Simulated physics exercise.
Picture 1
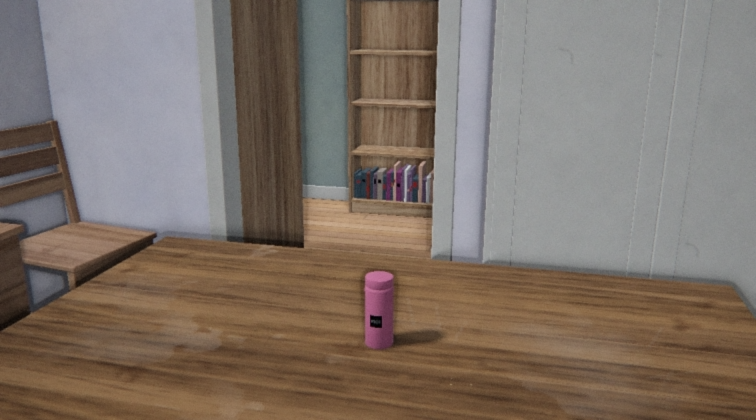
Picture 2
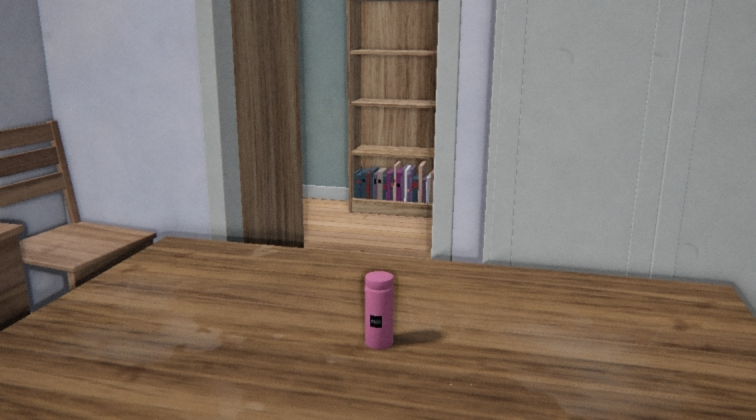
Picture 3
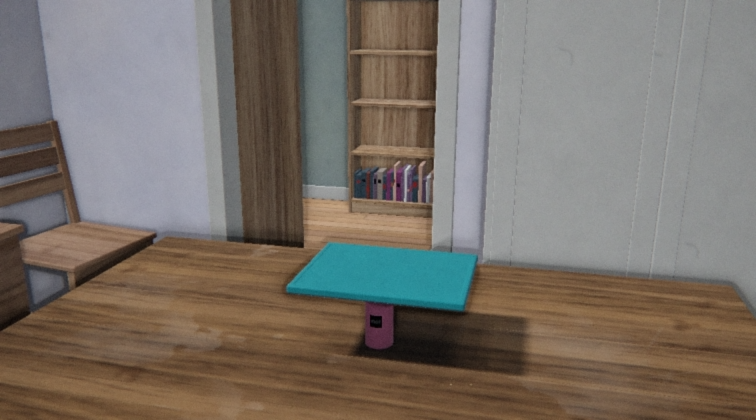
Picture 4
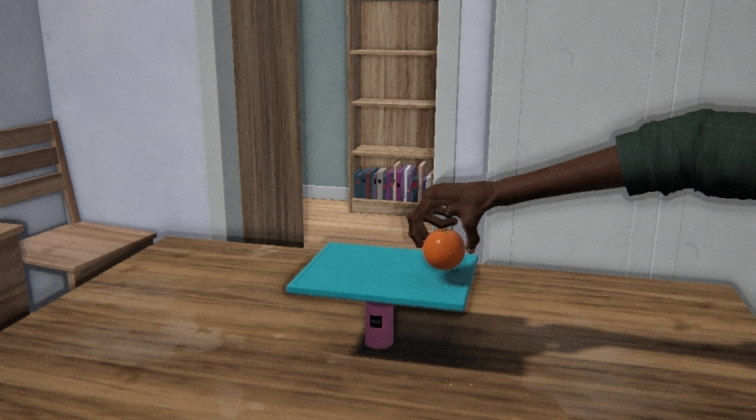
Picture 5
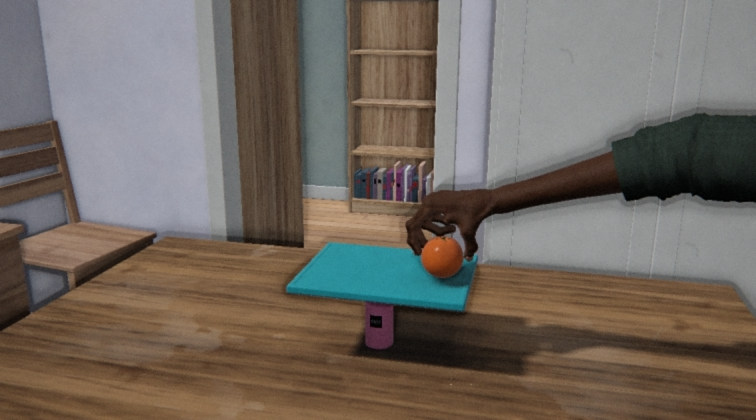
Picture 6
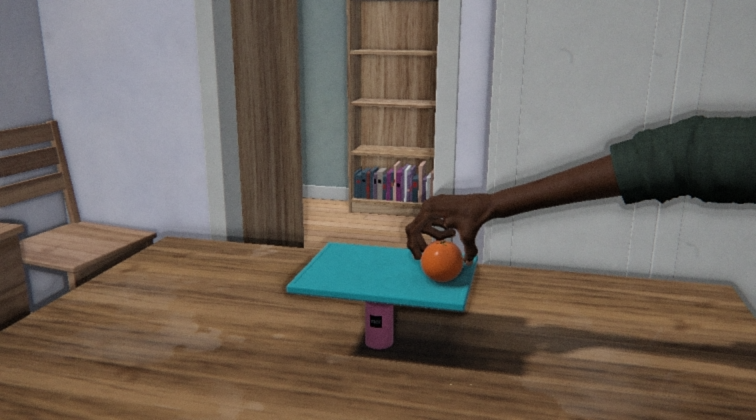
A hand lowers an orange tomato onto a teal board resting on a pink shaker.
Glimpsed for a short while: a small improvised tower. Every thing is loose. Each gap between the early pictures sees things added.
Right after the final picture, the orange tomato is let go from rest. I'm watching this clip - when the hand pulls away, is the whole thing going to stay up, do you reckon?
No, it falls.
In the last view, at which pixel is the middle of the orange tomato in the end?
The object winds up at approximately (470, 346).
Then, 0.50 s on from there, orange tomato now fallen; turquoise lid turned 64° from how it was put.
Then, 0.80 s on from there, pink shaker and turquoise lid now fallen.
In the end, fallen, pink shaker, turquoise lid and orange tomato. At the end, from the last picture's camera, orange tomato near (470, 346). The stack loses its balance.
